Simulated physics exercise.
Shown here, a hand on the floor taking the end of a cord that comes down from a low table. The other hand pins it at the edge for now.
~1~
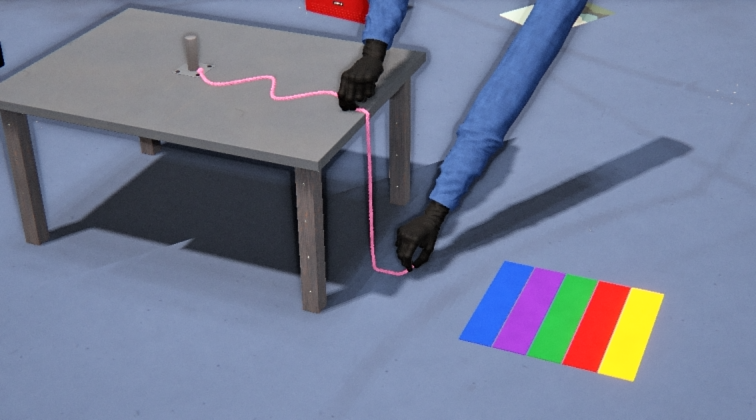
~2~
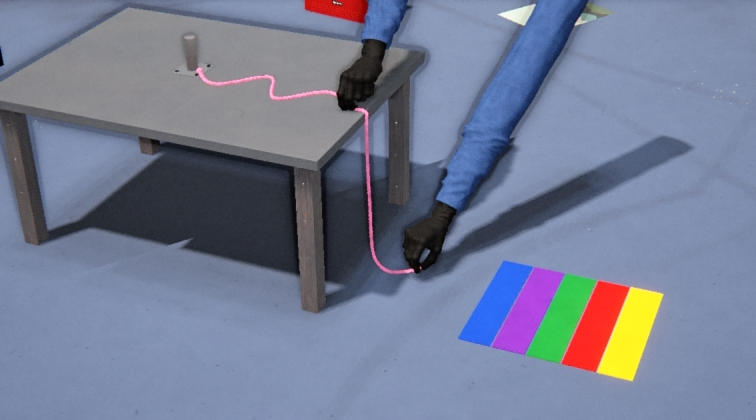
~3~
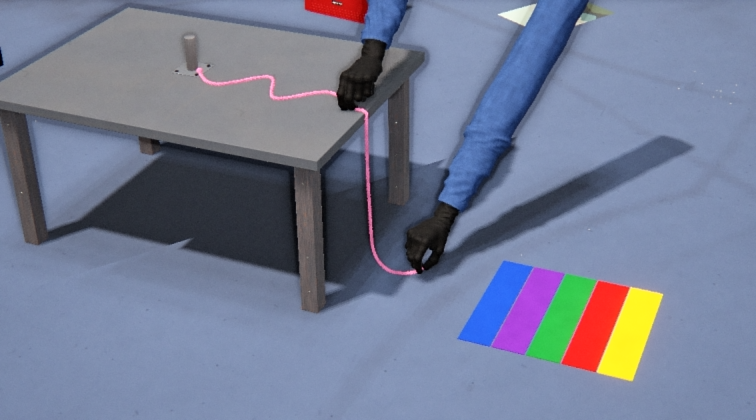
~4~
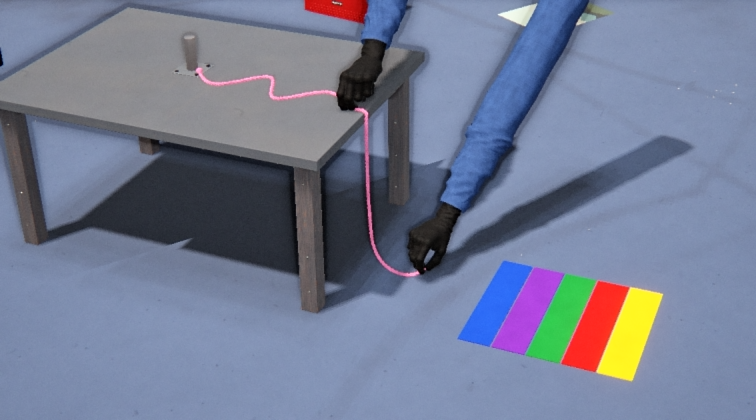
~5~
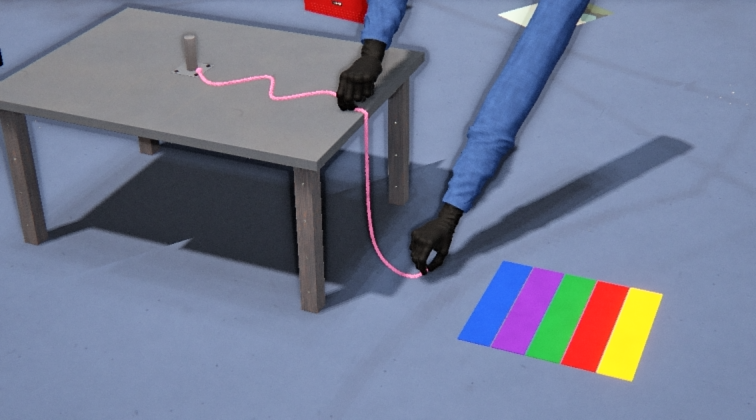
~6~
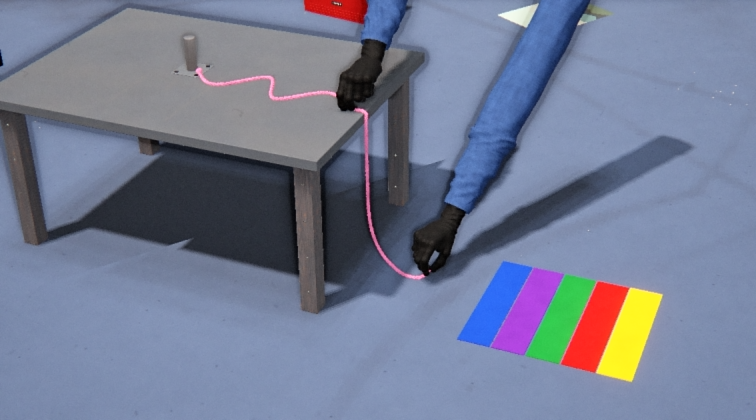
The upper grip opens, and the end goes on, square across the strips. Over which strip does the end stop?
The end stops over the red strip.
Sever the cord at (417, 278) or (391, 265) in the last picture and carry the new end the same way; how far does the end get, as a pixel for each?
The places are (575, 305) and (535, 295).
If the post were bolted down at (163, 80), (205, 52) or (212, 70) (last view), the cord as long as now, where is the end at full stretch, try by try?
Try by try, around (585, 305), (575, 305) and (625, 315).
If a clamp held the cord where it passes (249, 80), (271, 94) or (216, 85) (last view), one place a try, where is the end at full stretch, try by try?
Near (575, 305), (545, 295) and (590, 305).
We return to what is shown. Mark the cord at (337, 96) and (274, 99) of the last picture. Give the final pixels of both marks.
Near (384, 125) and (326, 99).
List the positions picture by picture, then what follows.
The first picture shows end (413, 266); blue (483, 327); purple (517, 335); green (551, 343); red (586, 352); yellow (622, 360).
The second picture shows end (420, 268); cord through (209, 83) (273, 81) (309, 94) (362, 111) (368, 181) (372, 247).
The third picture shows end (422, 269).
The fourth picture shows end (425, 269); cord through (209, 83) (273, 81) (309, 94) (362, 111) (368, 181) (374, 247).
The fifth picture shows end (427, 270).
The sixth picture shows end (429, 271); cord through (208, 83) (273, 82) (309, 95) (362, 111) (367, 181) (379, 248).
Soon after, end near (527, 292); over purple.
Then, end near (574, 303); over green.
At full stretch, end near (601, 309); over red. It gets as far as the red strip.
